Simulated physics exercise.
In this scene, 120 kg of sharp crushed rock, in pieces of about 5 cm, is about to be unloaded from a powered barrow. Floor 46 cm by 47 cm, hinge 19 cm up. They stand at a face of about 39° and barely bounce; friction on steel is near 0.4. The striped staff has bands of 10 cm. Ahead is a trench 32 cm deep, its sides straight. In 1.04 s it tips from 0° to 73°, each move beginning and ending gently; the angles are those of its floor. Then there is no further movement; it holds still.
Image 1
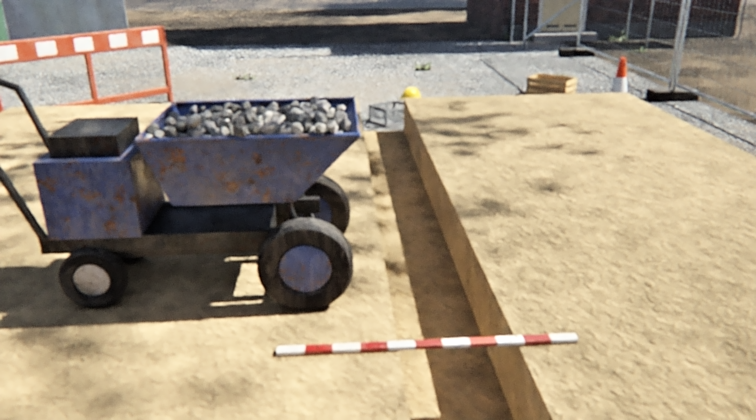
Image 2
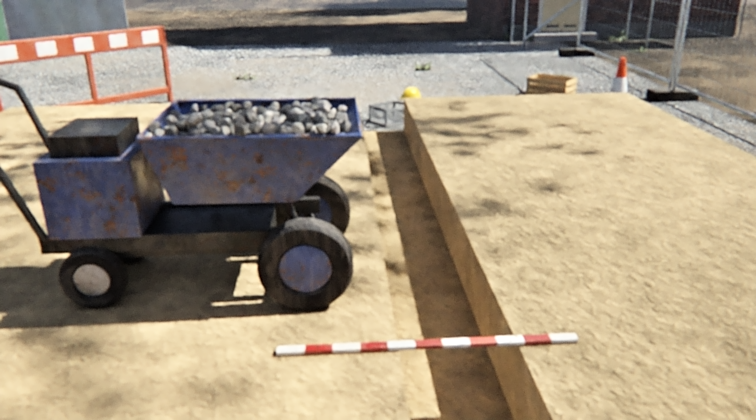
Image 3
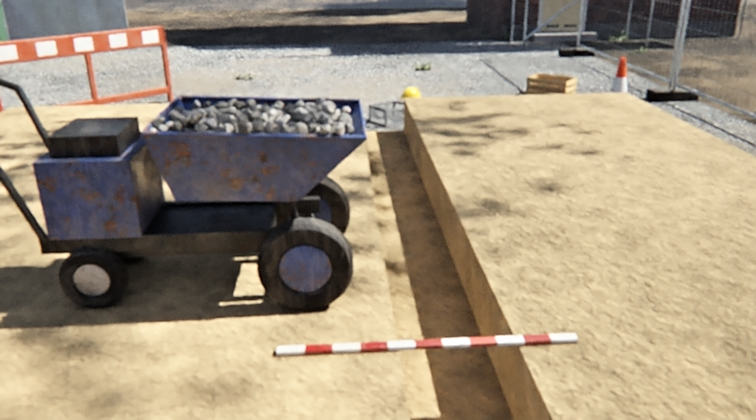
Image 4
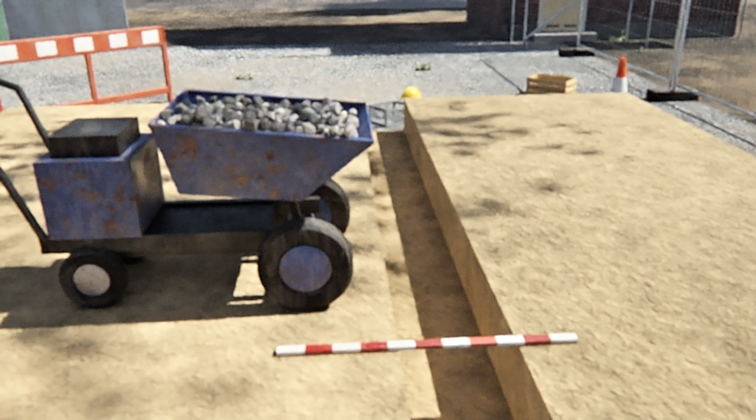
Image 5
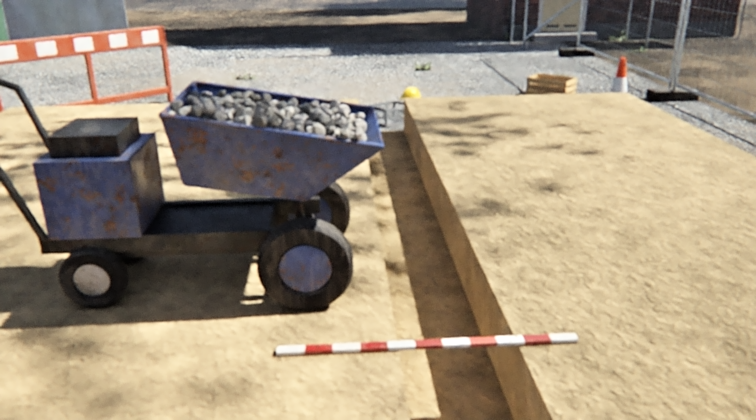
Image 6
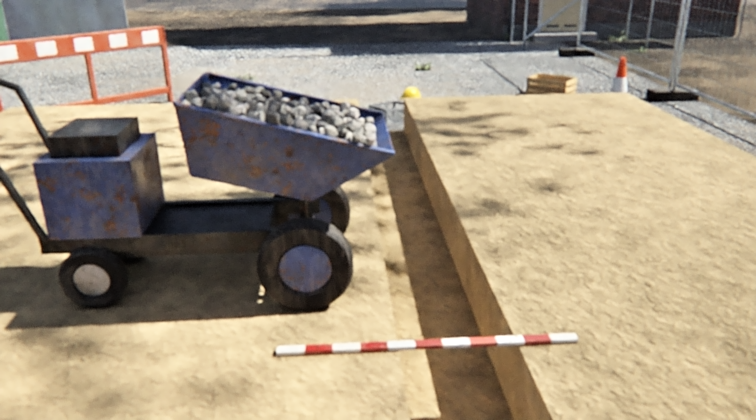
On a sandy building site beside a narrow trench, a powered barrow's rusty blue tray of grey stones gradually tilting to the right.
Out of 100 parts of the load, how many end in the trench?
Some 76 out of 100.
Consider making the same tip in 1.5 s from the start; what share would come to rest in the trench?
Expected share: Around 80%.
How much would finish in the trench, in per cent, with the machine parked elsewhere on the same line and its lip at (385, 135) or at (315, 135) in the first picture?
40 %, then 100 %.
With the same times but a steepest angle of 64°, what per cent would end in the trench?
Expect roughly 65 per cent.
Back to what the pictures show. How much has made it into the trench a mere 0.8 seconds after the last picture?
Roughly 30 percent of the load.
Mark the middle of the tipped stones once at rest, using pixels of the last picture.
Their middle lands near (460, 312).
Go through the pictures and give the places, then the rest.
The tray is at 0°, its lip at (359, 135); the top of the load is at (287, 110), in the first picture.
Lip at (361, 136), floor tilted 1°, highest stones at (275, 111), in the second picture.
Lip at (366, 138), floor tilted 3°, highest stones at (248, 112), in the third picture.
The tray is at 6°, its lip at (374, 142); the top of the load is at (212, 107), in the fourth picture.
Lip at (383, 147), floor tilted 10°, highest stones at (211, 100), in the fifth picture.
Lip at (394, 154), floor tilted 15°, highest stones at (217, 94), in the sixth picture.
Then, 0.5 s after the last picture the floor is at 62°, 99 % in the tray, 1 % in the trench; the foremost stones are at (452, 225).
Then, 0.8 s after the last picture the floor is at 73°, 56 % in the tray, 31 % in the trench, 13 % past the trench; the foremost stones are at (533, 263).
Then, 1.2 s after the last picture the floor is at 73°, 19 % in the tray, 56 % in the trench, 25 % past the trench; the foremost stones are at (630, 265).
Then, 3.1 s after the last picture the floor is at 73°, 0 % in the tray, 76 % in the trench, 24 % past the trench; the foremost stones are at (642, 256).
